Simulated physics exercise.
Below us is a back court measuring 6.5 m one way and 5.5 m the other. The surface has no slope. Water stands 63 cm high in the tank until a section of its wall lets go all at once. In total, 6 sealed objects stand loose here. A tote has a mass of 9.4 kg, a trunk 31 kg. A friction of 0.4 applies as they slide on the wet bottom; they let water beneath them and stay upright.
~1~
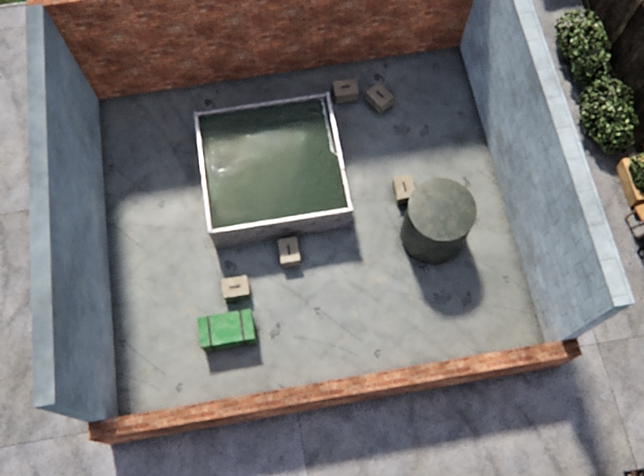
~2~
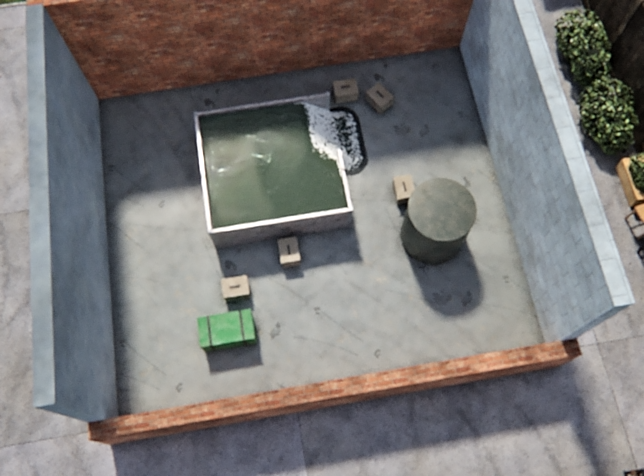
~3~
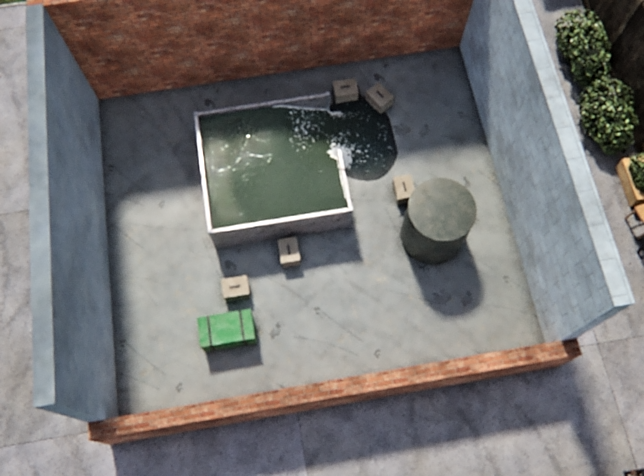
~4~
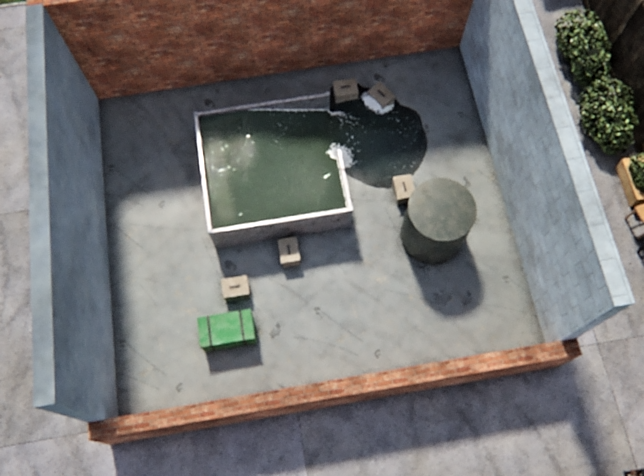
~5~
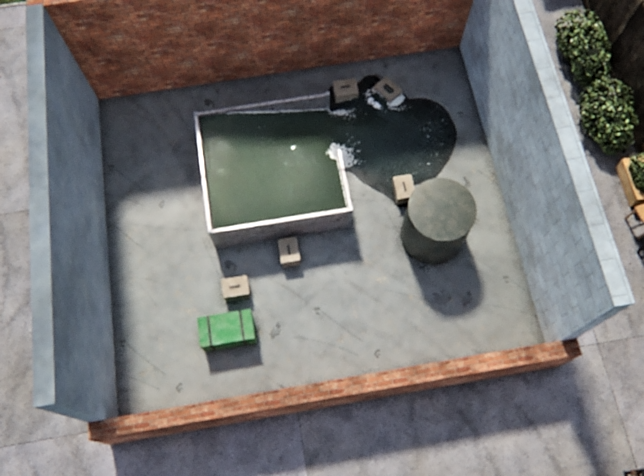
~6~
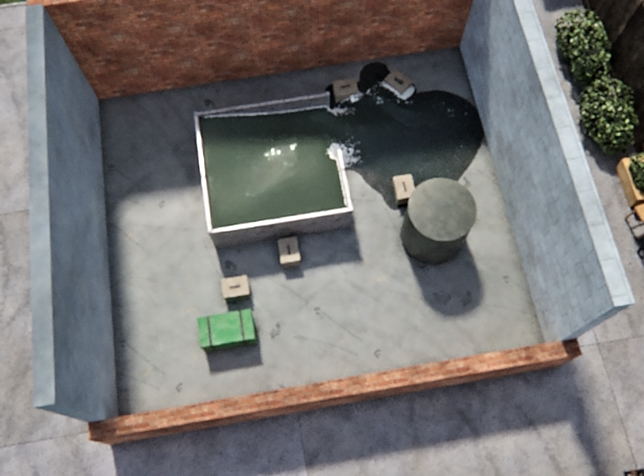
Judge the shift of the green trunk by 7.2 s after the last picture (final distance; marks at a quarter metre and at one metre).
Green trunk hardly budges.
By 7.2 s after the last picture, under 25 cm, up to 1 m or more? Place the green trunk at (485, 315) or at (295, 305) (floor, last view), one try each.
In that order: It gets carried off; it holds its place.
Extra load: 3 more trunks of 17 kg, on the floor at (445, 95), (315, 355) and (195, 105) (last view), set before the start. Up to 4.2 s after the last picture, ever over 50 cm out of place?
First outside the limit, then inside the limit, then inside the limit.
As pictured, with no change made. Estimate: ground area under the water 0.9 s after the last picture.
Wet area: Approx. 11.5 m2.
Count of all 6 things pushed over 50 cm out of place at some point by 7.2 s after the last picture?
I count 4.
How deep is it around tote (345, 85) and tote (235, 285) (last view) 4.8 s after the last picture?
First about 6 cm, second about 1 cm.
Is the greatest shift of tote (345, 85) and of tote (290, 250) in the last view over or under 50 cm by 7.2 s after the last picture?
The first topped the threshold, and the second never reached the threshold.
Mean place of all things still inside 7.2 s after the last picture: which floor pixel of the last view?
Near (291, 213).
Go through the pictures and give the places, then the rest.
The green trunk at (226, 328) rests on the ground; 4.2 m2 under water; 0 of 6 have shifted, in the first frame.
The green trunk at (226, 328), on the bottom; water covers 4.8 m2; 0 of 6 have shifted, in the second frame.
The green trunk at (226, 328) rests on the ground; water covers 5.5 m2; 0 of 6 have shifted, in the third frame.
The green trunk at (226, 328), on the bottom; 6.4 m2 under water; 0 of 6 have shifted, in the fourth frame.
The green trunk at (226, 328) rests on the ground; 7.4 m2 under water; 1 of 6 have shifted, in the fifth frame.
The green trunk at (226, 328), on the bottom; 8.5 m2 under water; 1 of 6 have shifted, in the sixth frame.
Then, 0.9 s after the last picture the green trunk is near (226, 328), 0.0 m from its start, aground; 1 afloat.
Then, 2.8 s after the last picture the green trunk is near (226, 328), 0.0 m from its start, aground; 1 afloat.
Then, 4.8 s after the last picture the green trunk is near (226, 328), 0.0 m from its start, aground; 1 afloat.
Then, 7.2 s after the last picture the green trunk is near (226, 328), 0.0 m from its start, aground; 1 afloat.
